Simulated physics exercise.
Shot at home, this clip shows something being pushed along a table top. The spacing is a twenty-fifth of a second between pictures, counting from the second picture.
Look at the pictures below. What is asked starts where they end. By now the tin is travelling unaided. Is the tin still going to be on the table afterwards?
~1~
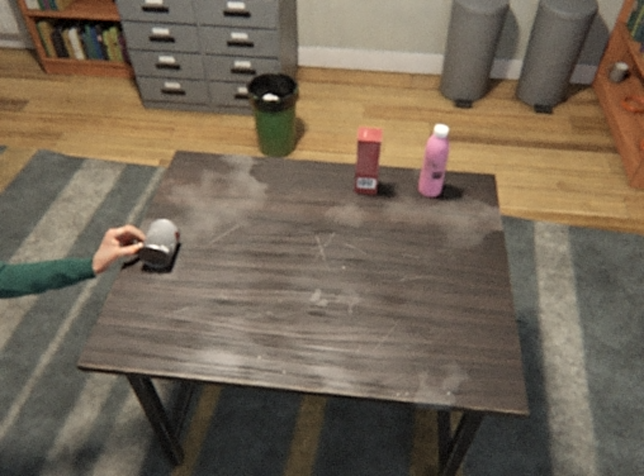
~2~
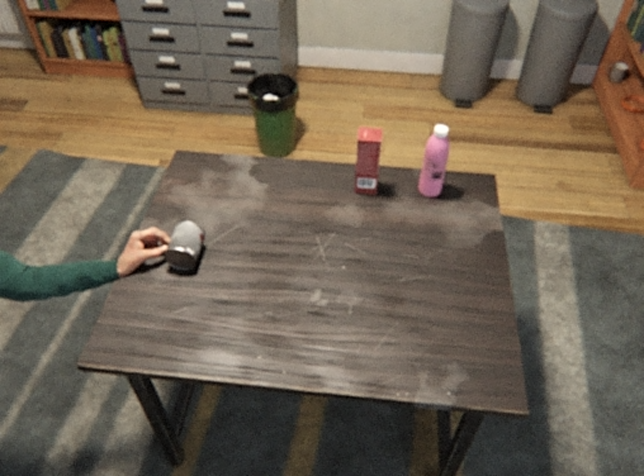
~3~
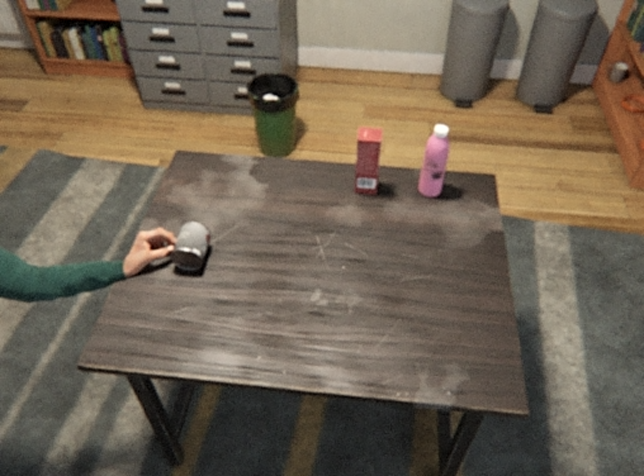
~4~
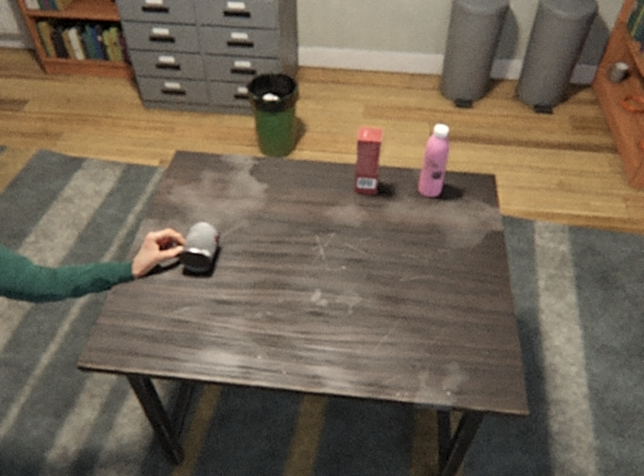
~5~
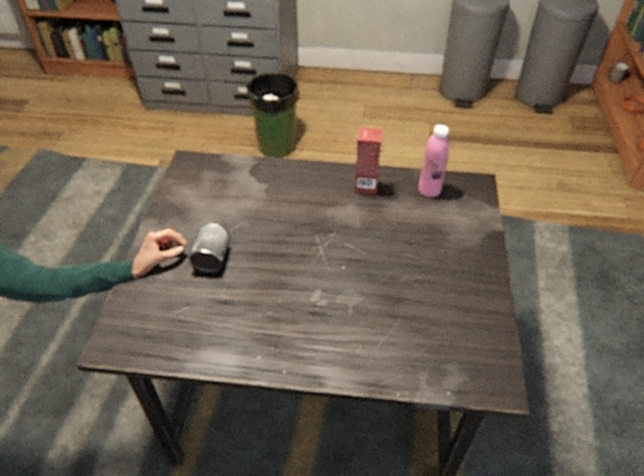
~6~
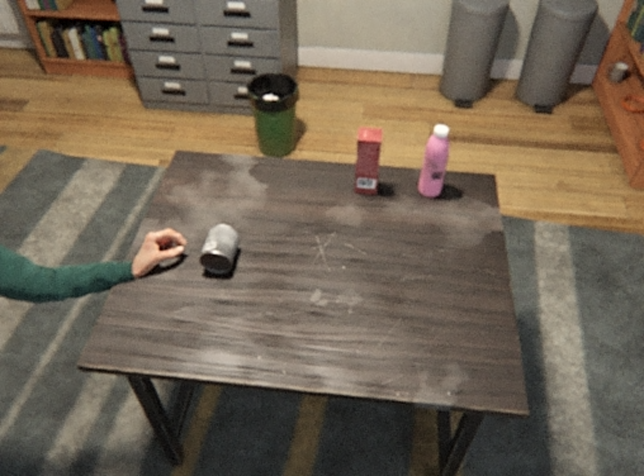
No, it leaves the table.
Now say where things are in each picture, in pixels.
Under the hand; grey tin (160, 244), in the first frame.
Under the hand; grey tin (185, 246), in the second frame.
Under the hand; grey tin (191, 246), in the third frame.
Grey tin (200, 247), in the fourth frame.
Grey tin (210, 248) displaced a little, in the fifth frame.
Grey tin (220, 249) displaced about its own width, in the sixth frame.
Then, 0.30 s past the last view, grey tin displaced well along near (295, 256).
Then, 0.80 s past the last view, grey tin displaced well along near (416, 267).
Then, 1.30 s past the last view, grey tin now off the table.
Then, 1.60 s past the last view, things are still on the move.
Finally, off the table, grey tin.
